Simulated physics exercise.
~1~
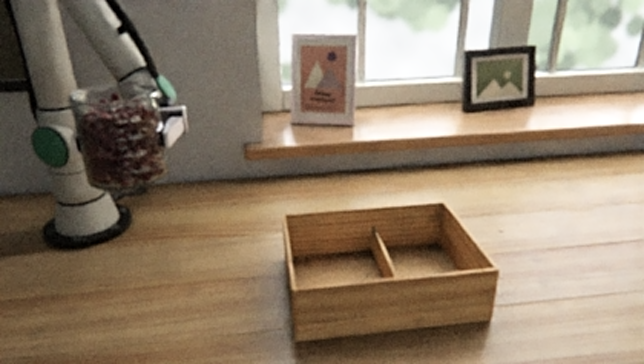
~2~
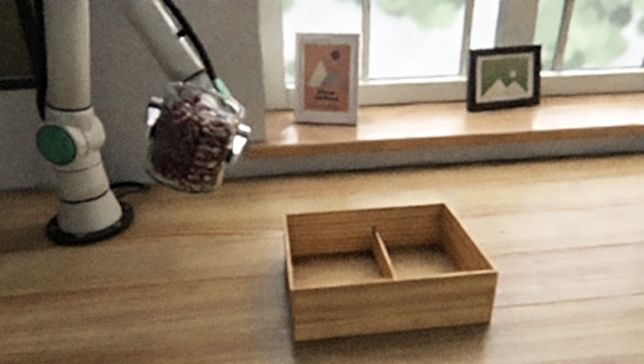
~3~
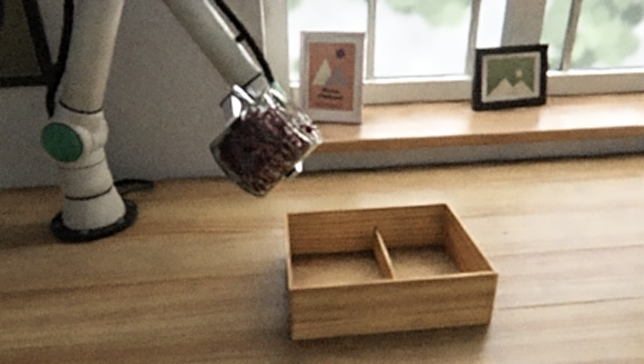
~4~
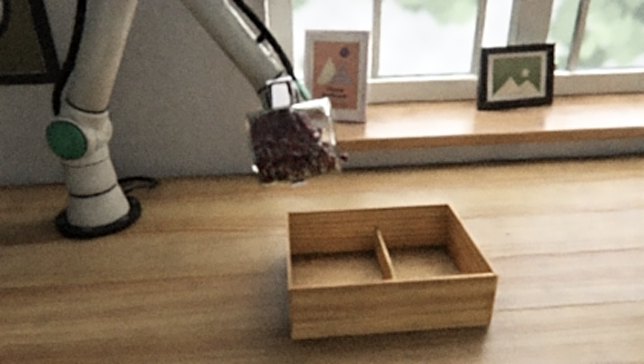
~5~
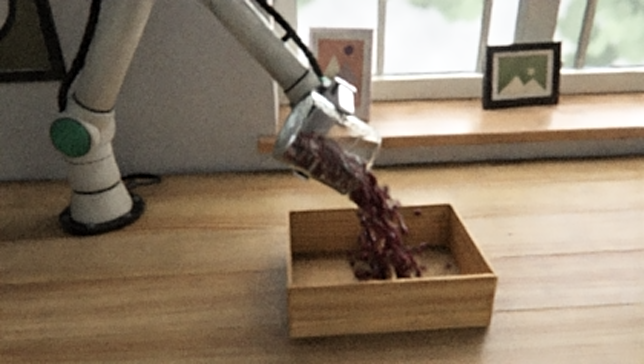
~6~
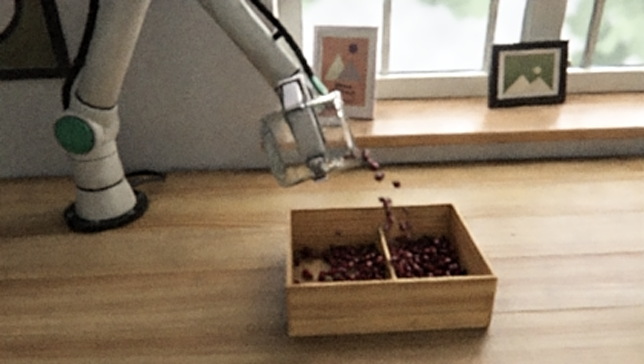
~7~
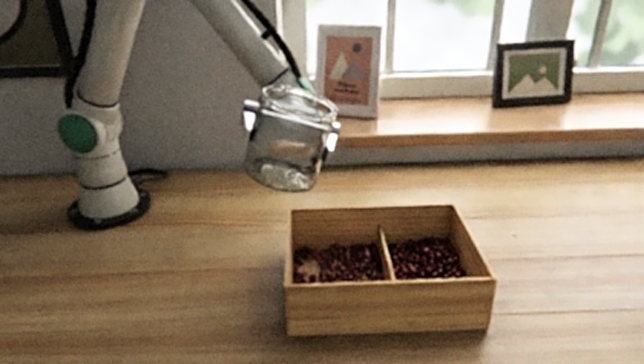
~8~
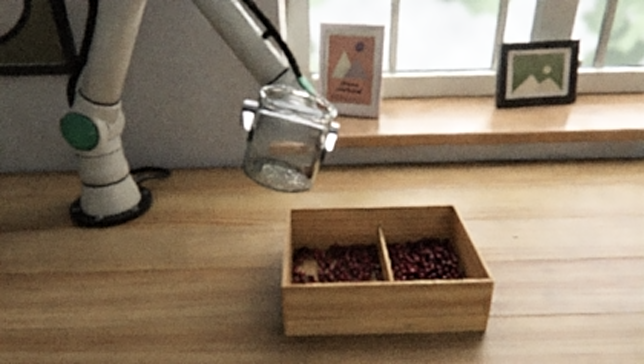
A white robot arm with green joint caps stands at the left of a wooden table, seen from slightly above, holding a clear container of dark red beads. An open wooden box with a divider sits near the middle, and two small framed prints stand on the windowsill behind. The arm swings the container rightward, tilting it until it hangs over the box. The beads pour out in a thick stream, landing on both sides of the divider, and a last few scatter down. The arm turns the container back nearly upright and holds still, leaving it almost empty and both compartments holding beads.
